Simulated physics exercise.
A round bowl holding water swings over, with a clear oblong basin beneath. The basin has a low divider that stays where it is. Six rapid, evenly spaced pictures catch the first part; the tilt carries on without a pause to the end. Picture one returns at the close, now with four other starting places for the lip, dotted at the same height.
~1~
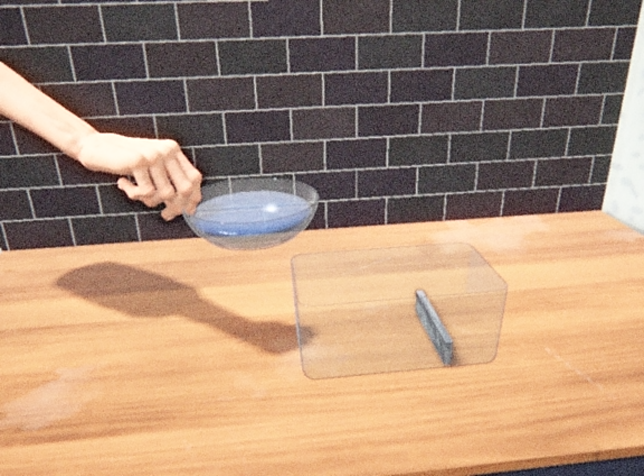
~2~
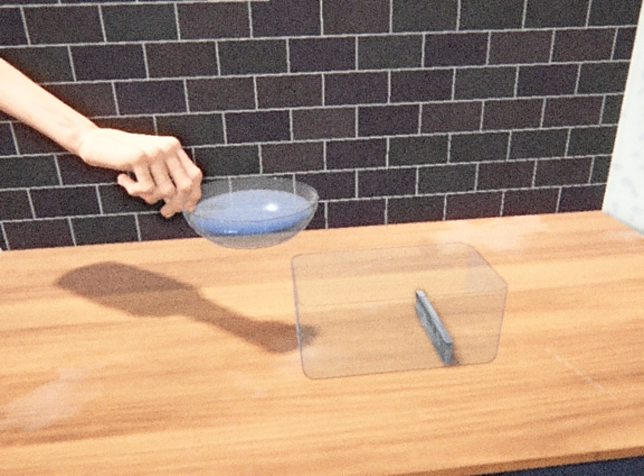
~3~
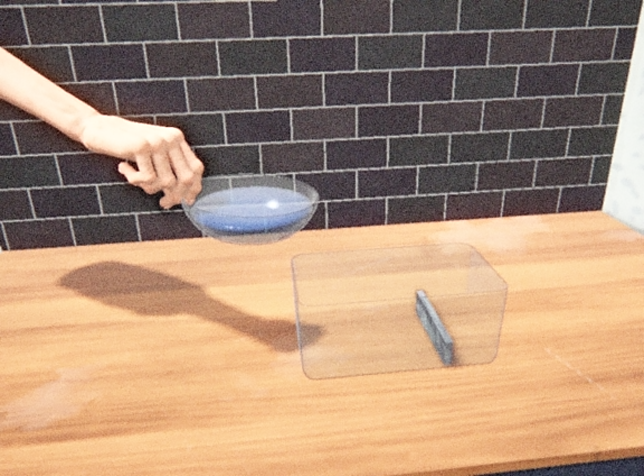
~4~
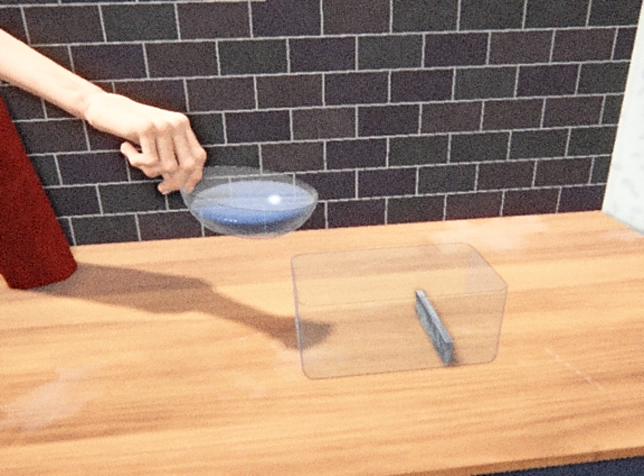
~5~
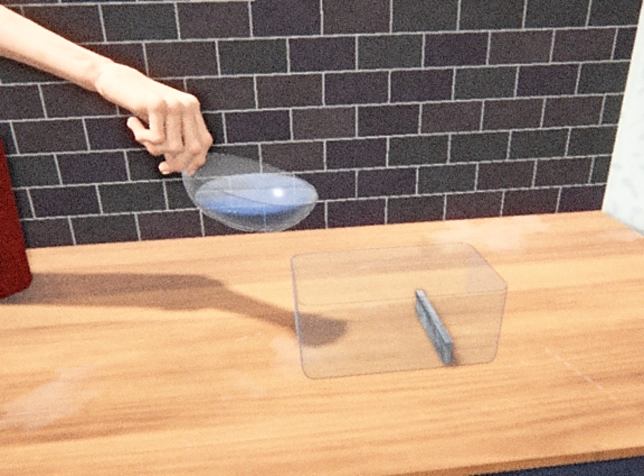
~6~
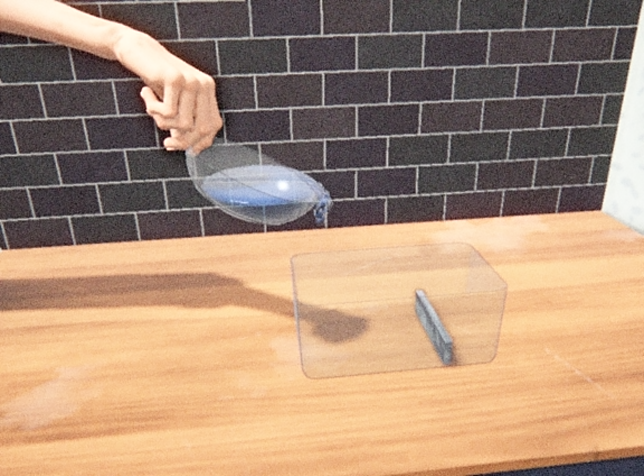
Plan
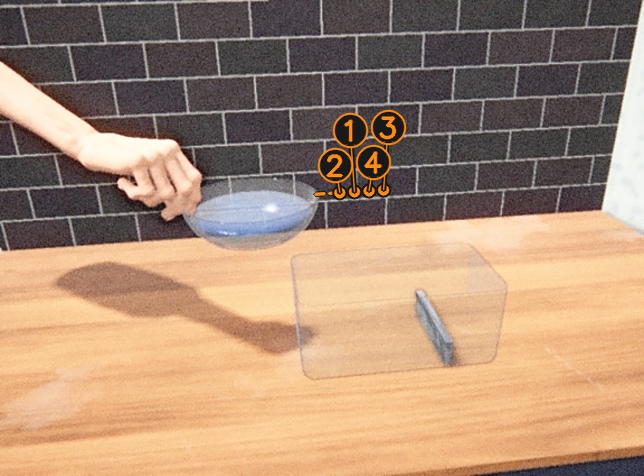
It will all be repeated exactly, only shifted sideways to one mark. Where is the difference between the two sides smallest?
4 beats the others.
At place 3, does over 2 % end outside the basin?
No, it does not.
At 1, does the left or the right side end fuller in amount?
More ends on the left.
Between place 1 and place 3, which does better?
The answer is 3.
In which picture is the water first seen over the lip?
In picture 5.
On the marked copy, 1 at (354, 191); 2 at (339, 192); 3 at (383, 190); 4 at (369, 190).
Choosing 1, about 75 % ends left of the wall and 24 % right of it.
Choosing 2, about 94 % ends left of the wall and 5 % right of it.
Choosing 3, about 35 % ends left of the wall and 64 % right of it.
Choosing 4, about 44 % ends left of the wall and 55 % right of it.
